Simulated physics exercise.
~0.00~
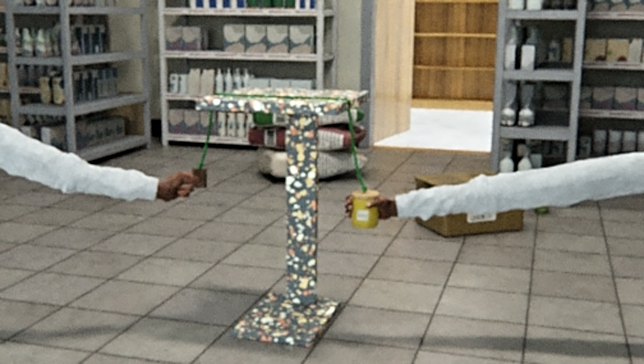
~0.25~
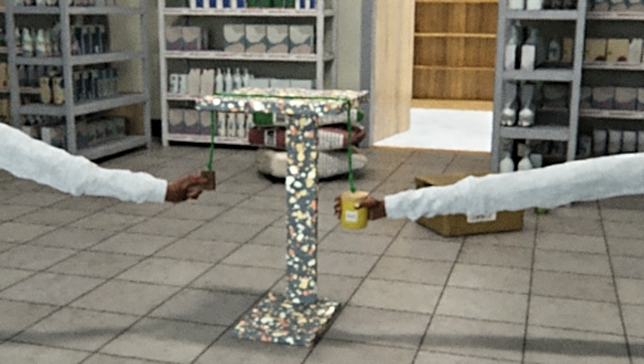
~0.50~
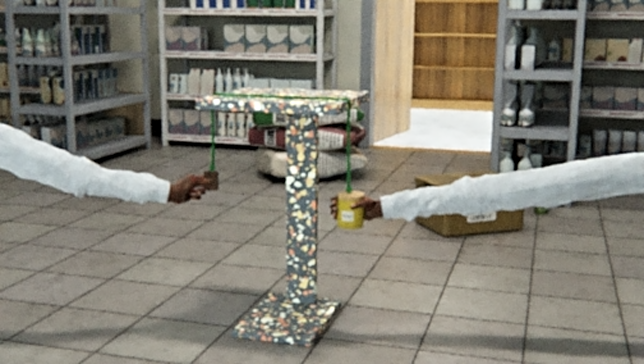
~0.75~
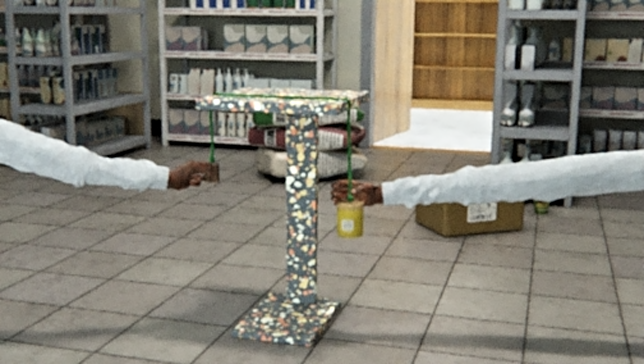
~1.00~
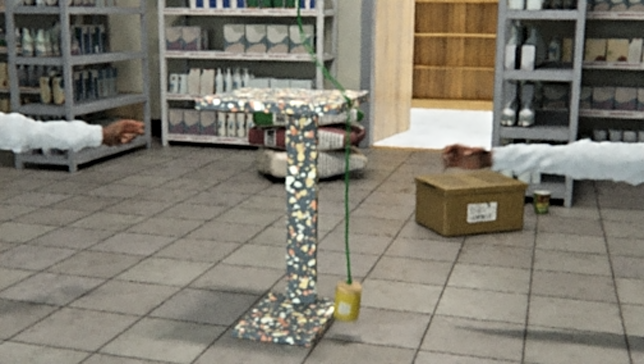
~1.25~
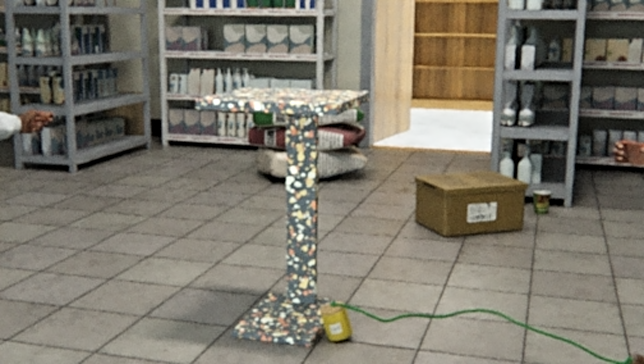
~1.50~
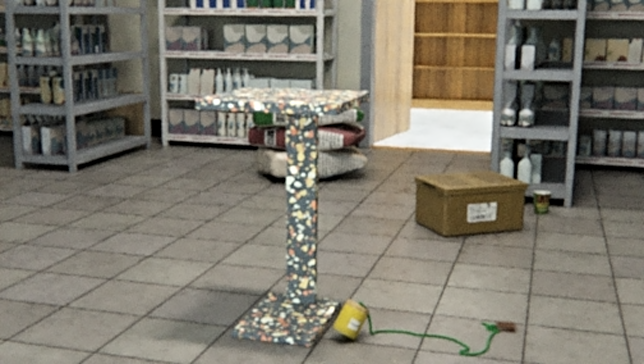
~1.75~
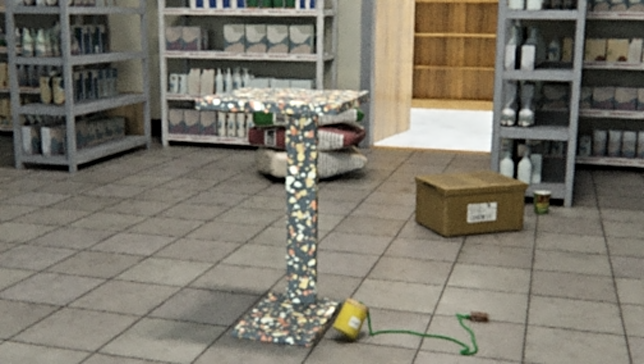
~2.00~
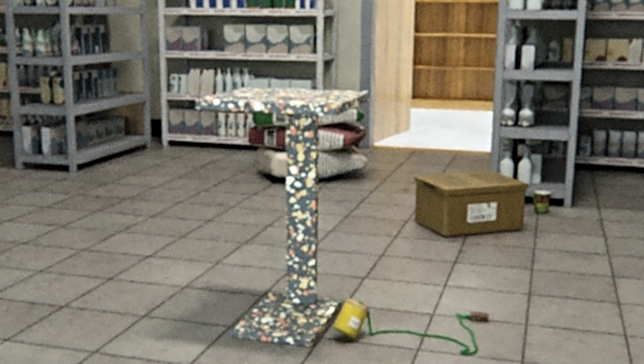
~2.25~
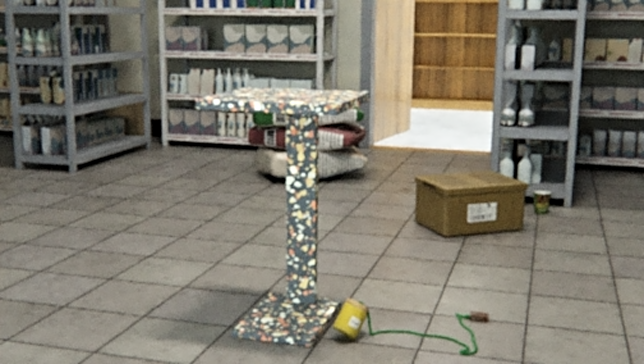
A speckled pedestal table stands on a grey tiled floor in a storeroom, seen from a fixed view slightly above, with stocked shelves, stacked sacks and a cardboard box behind. A green cord runs over its top, and two hands in white sleeves hold a small brown object at left and a yellow jar at right. The hands let go and draw back. The jar drops to the floor, pulling the cord rightwards and the brown object up over the top. The small object lands far right, slides back, and everything rests, the jar leaning against the base.
